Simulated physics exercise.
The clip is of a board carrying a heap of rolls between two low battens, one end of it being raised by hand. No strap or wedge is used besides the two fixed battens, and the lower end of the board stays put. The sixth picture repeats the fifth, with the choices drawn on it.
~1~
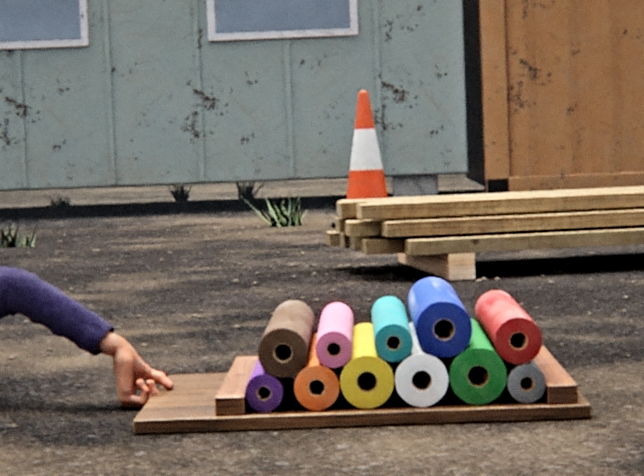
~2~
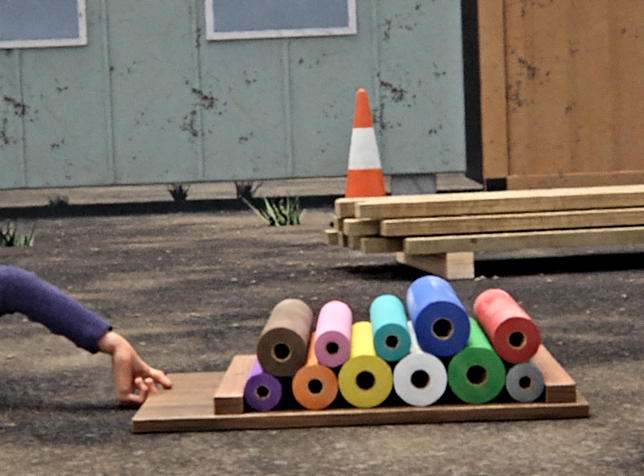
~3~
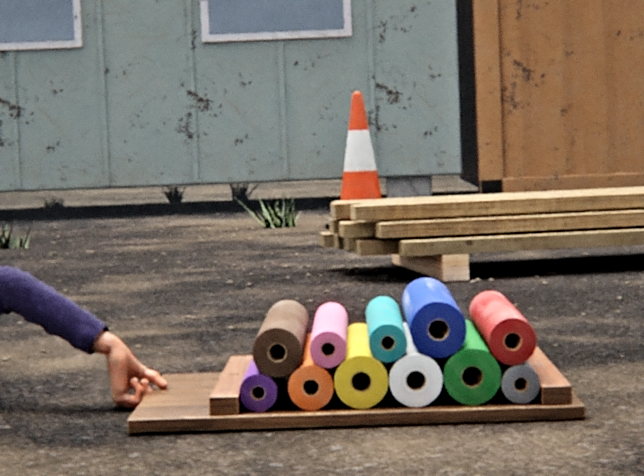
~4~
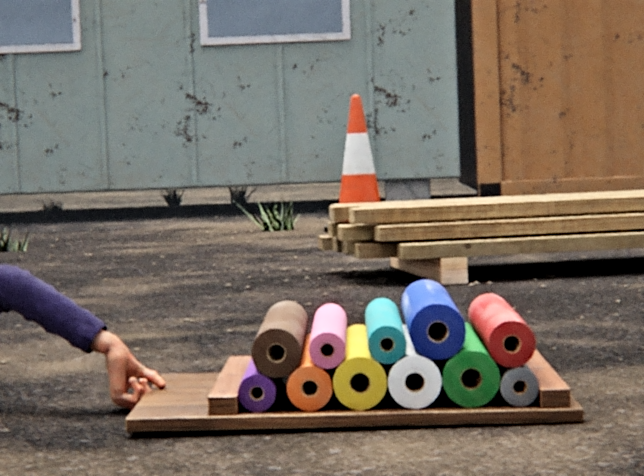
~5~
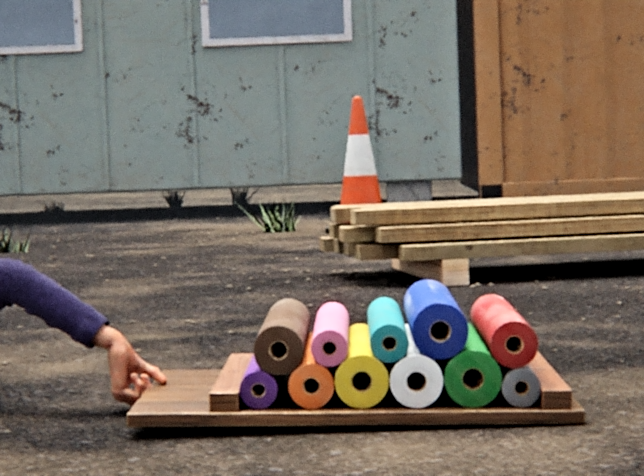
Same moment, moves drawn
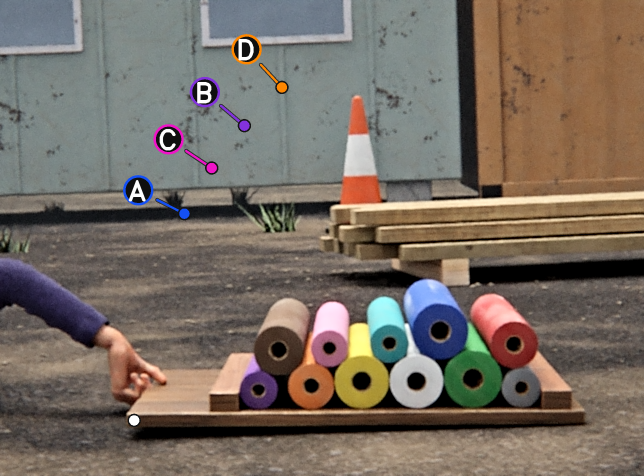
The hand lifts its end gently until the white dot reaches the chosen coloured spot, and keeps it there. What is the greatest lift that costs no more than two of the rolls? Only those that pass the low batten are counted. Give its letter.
Up to A.
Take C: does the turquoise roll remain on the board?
No, with C.
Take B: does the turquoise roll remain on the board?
No.
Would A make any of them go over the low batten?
At A: Yes.
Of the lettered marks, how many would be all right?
One of them.
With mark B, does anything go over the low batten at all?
Yes, at B.
On the marked copy, A at (184, 213); B at (244, 126); C at (212, 168); D at (282, 88); the white dot at (134, 420).
Taking A. A third of the way, board at 17°.
Two thirds of the way, board at 29°.
When it is over, board at 29°, one over the low batten (red).
As for the rest, B three over the low batten (red, blue, turquoise); C three over the low batten (red, blue, turquoise); D five over the low batten.
